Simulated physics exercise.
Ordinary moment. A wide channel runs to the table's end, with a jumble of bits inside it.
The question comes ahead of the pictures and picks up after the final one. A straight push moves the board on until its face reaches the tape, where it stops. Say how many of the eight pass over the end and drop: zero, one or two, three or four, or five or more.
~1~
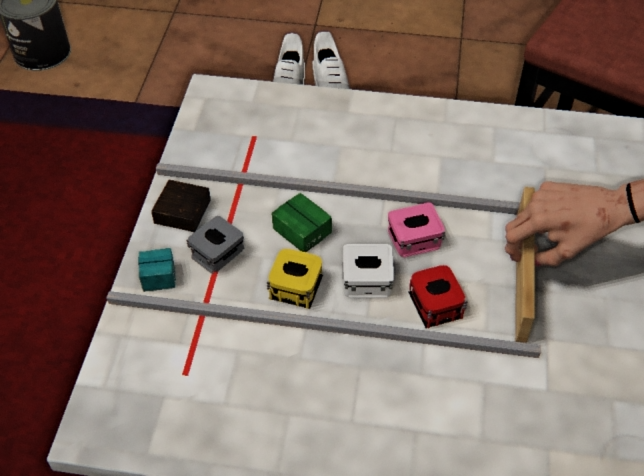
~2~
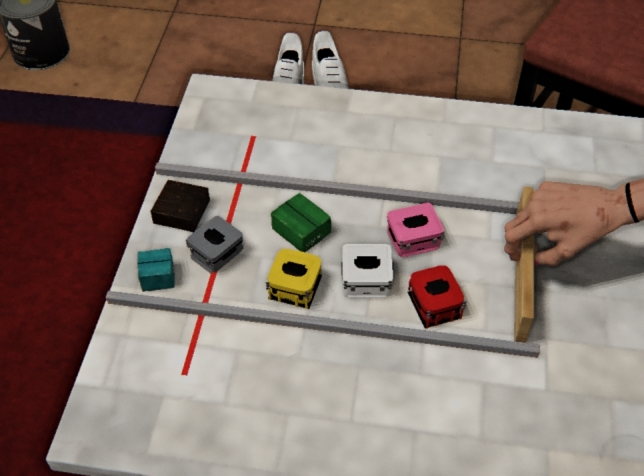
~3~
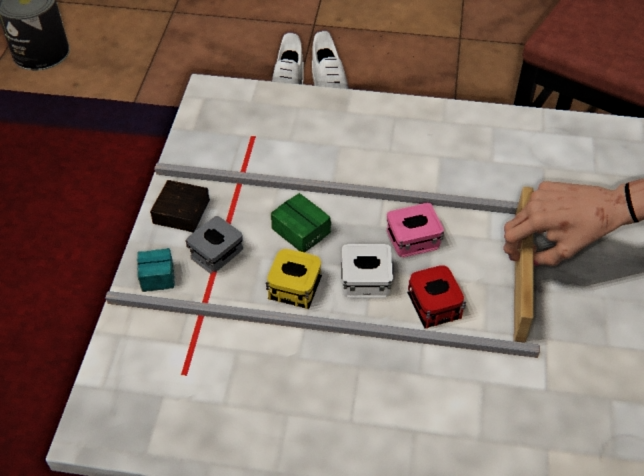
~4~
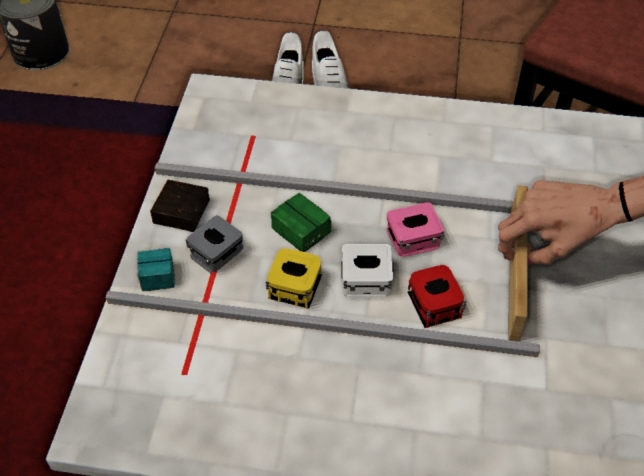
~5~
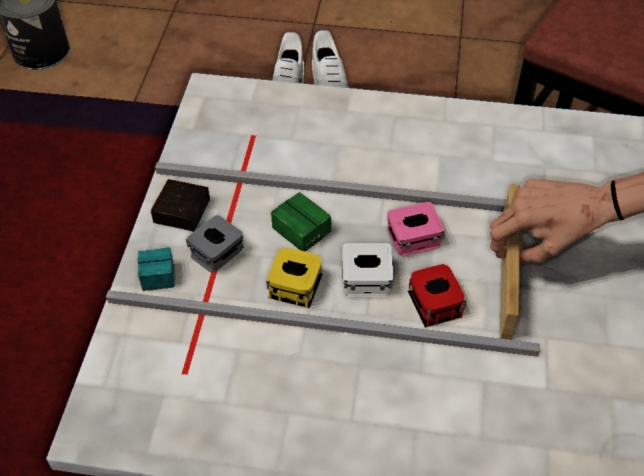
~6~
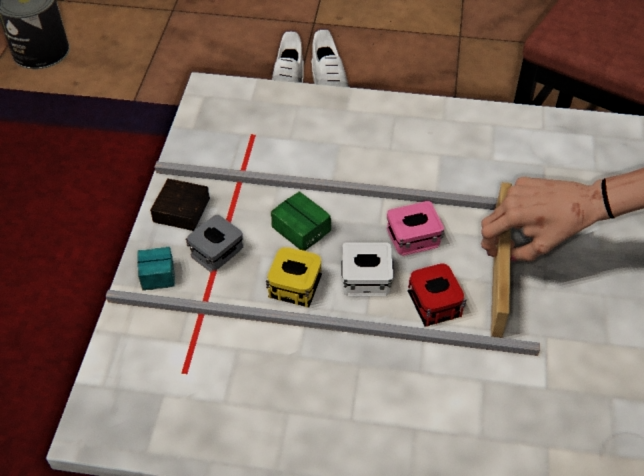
The fallen count comes to three or four.
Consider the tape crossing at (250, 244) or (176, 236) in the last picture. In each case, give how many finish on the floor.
The counts would come to 1 and 6.
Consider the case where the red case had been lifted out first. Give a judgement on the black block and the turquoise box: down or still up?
Looking at the two, the black block ends up below and the turquoise box ends up below.
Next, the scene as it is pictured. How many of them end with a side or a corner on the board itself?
Count recorded: 2.
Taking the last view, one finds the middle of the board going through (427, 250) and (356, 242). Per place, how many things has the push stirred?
At that stage 3; at the next, 6.
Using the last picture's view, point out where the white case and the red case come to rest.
Near (156, 242) and (194, 259).
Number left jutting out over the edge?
The count would be 0.
Soon after, none off yet; turquoise box at rest near (156, 269); black block at rest near (181, 204); grey case at rest near (216, 244).
Then, none off yet; turquoise box at rest near (156, 269); black block at rest near (181, 204); grey case moved a little near (199, 237).
Further on, none off yet; turquoise box moved about its own width near (110, 270); black block moved a little near (169, 201); grey case moved about its own width near (159, 233).
By the end, the number that fall off is three or four; fallen, yellow case, grey case, black block and turquoise box.
